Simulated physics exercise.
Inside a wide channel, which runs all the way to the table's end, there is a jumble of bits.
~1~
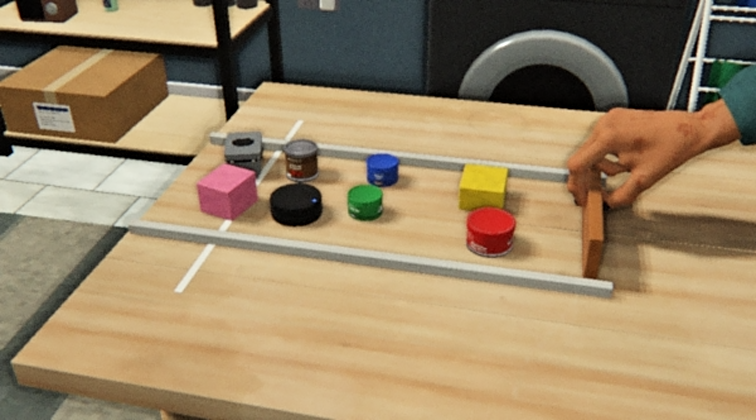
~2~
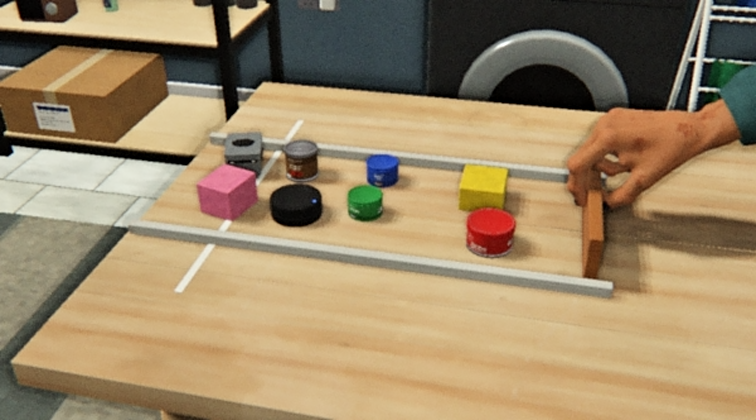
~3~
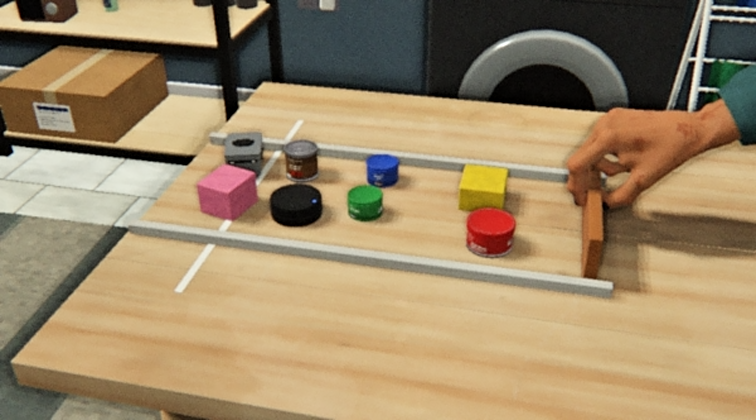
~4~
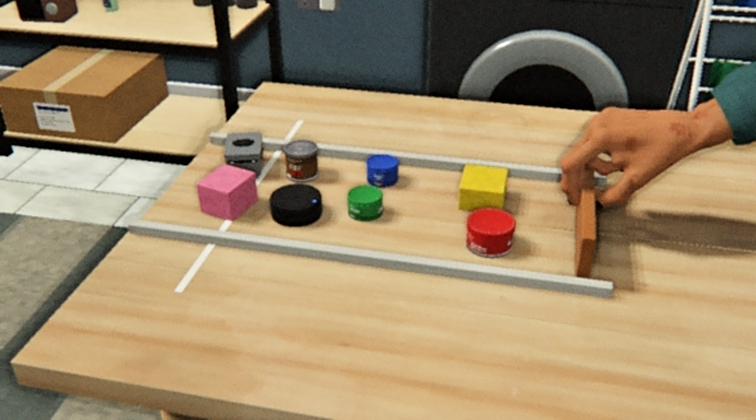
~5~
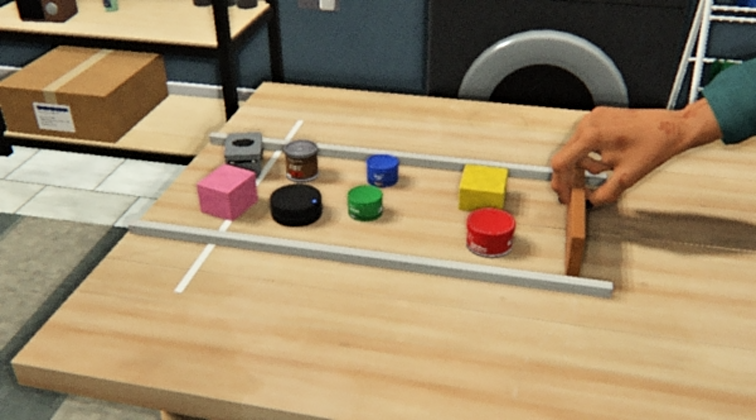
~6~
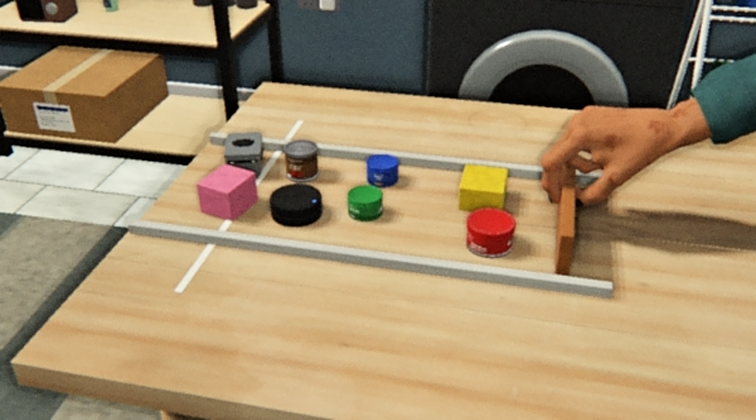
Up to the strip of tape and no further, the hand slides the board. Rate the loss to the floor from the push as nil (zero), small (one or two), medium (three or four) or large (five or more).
The loss is small.
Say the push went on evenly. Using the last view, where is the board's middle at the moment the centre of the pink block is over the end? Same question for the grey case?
I'd say about (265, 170) for the first one and about (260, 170) for the second.
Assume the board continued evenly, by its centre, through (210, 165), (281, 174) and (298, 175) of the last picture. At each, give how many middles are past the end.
Place by place: 5, 0 and 0.
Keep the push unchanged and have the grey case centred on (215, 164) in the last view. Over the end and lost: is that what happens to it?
The grey case goes off.
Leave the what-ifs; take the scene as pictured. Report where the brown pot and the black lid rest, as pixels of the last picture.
Final centres, in order: Near (205, 159), near (191, 185).
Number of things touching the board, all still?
Tally at the end: 3.
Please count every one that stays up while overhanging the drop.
Counting them gives 0.
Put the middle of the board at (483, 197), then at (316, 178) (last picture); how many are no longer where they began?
The counts are 2 and 8.
Soon after, none off yet; grey case at rest near (245, 155); pink block at rest near (228, 192); brown pot at rest near (302, 161).
In the end, the number that fall off is one or two; gone, pink block and grey case.
